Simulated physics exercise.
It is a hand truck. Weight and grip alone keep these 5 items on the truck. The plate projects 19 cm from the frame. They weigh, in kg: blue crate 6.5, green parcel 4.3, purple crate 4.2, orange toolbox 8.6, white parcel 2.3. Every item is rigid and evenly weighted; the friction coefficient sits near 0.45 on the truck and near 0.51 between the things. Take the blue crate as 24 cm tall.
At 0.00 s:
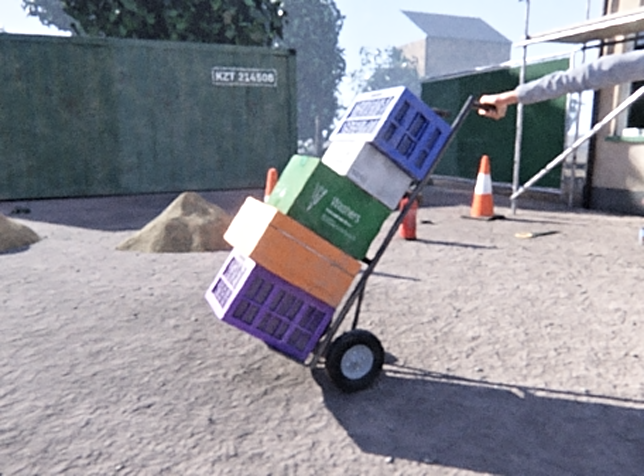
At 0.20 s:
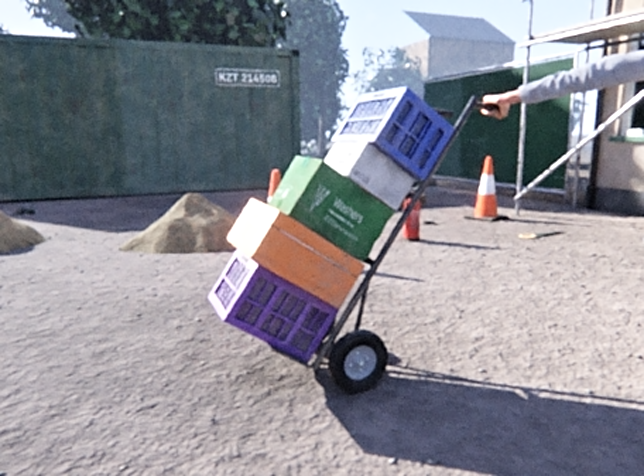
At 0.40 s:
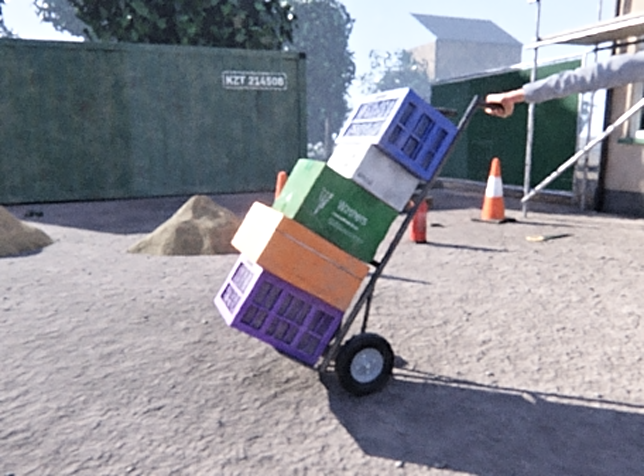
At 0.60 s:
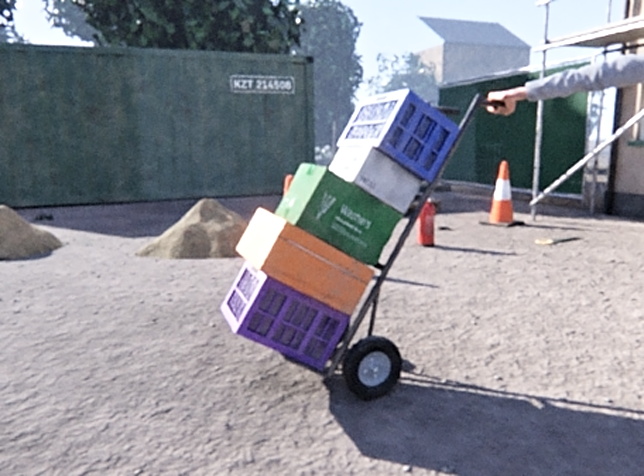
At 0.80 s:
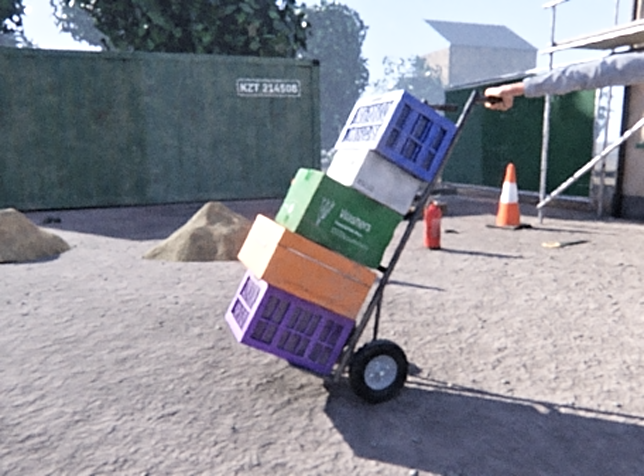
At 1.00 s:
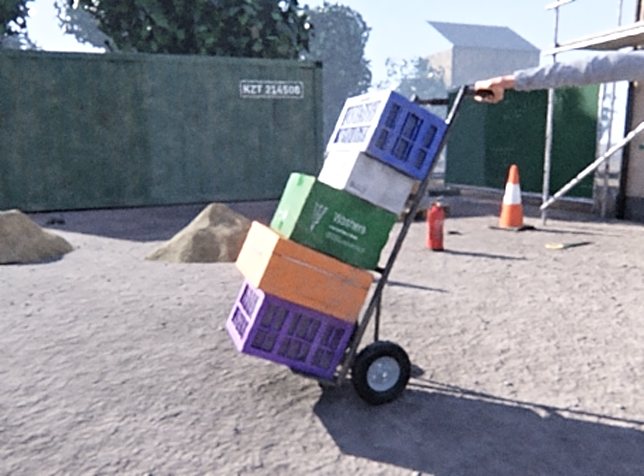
A hand truck stacked with five colourful boxes tilts gradually more upright as a hand grips its handle.
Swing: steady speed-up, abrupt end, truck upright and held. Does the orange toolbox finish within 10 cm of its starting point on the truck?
Yes, it stays within that distance.
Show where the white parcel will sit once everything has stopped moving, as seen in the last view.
Its middle comes to rest around (279, 199).
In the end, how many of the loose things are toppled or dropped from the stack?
That comes to 0.
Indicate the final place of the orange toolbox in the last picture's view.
Close to (265, 309).
By 1.90 s, truck upright.
By 2.20 s, truck upright; orange toolbox rocked 5° off its seat near (262, 308); blue crate rocked 6° off its seat; white parcel rocked 6° off its seat.
By 2.50 s, truck upright.
By 3.40 s, truck upright; blue crate 3 cm from its spot; white parcel 3 cm from its spot; green parcel 2 cm from its spot.
When it is over (4.4 s), all 5 within 10 cm of the start. In the last view, orange toolbox near (265, 309).
